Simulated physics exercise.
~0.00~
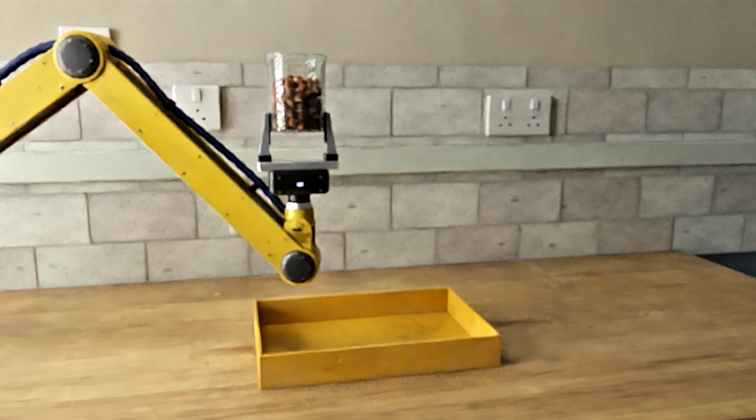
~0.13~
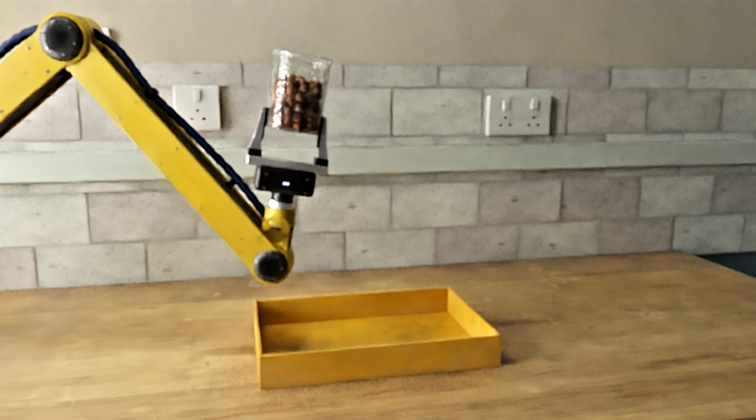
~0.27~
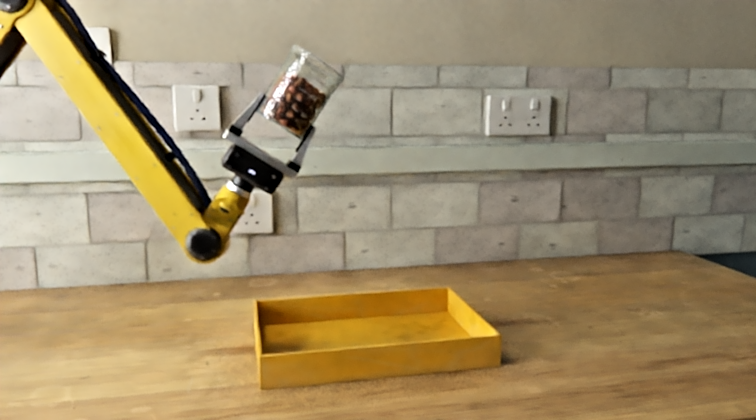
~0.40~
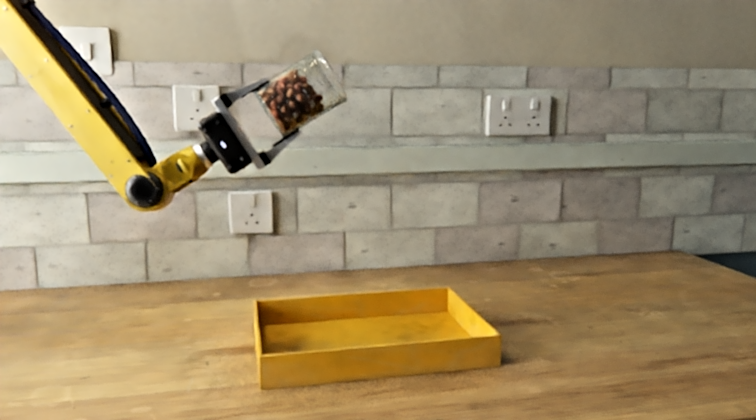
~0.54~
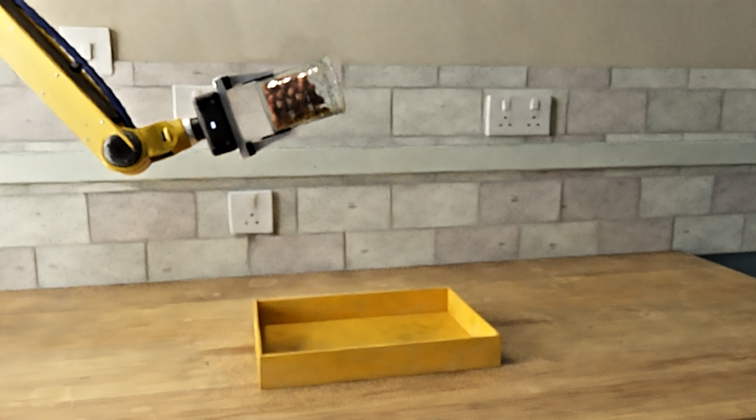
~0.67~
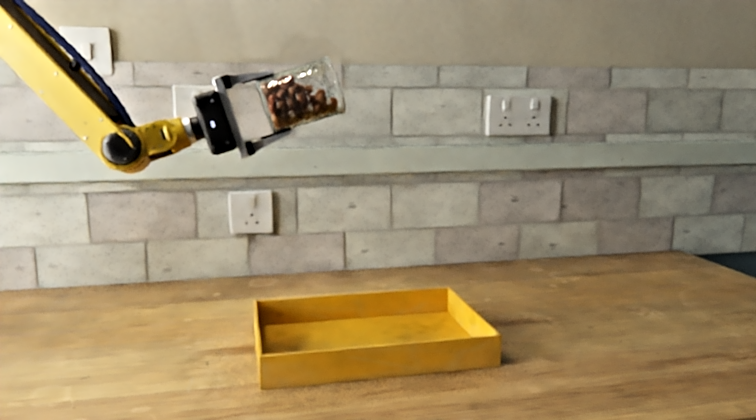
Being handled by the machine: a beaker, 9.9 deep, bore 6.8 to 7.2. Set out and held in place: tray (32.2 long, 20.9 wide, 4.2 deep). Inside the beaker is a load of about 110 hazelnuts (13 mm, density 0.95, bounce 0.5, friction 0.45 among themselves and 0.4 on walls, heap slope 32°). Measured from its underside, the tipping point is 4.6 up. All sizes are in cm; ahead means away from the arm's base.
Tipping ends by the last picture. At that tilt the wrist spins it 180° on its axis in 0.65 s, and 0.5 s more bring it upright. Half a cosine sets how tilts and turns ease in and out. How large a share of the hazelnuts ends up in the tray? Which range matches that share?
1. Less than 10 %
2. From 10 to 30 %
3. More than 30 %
Answer: 1.
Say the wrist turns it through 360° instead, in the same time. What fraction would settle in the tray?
I'd expect some 5 per cent.
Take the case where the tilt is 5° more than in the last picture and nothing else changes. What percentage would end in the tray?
It would be around 5 percent.
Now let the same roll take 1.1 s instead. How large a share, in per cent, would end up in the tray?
That would give near 5 in a hundred.
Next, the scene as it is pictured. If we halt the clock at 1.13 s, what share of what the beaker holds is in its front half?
Around 40 percent.
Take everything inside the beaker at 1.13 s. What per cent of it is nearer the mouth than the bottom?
Roughly 35 percent.
After 1.13 s, tipped 73°, highest piece 39 above the table; 107 in the beaker.
After 1.59 s, tipped 32°, highest piece 40 above the table; 105 in the beaker, 1 in the tray, 1 in flight or on a rim.
After 2.02 s, upright, highest piece 40 above the table; 105 in the beaker, 2 in the tray.
After 2.72 s, upright, highest piece 40 above the table; 105 in the beaker, 2 in the tray.
In the end, 105 in the beaker, 2 in the tray. That is 2 % in the tray.
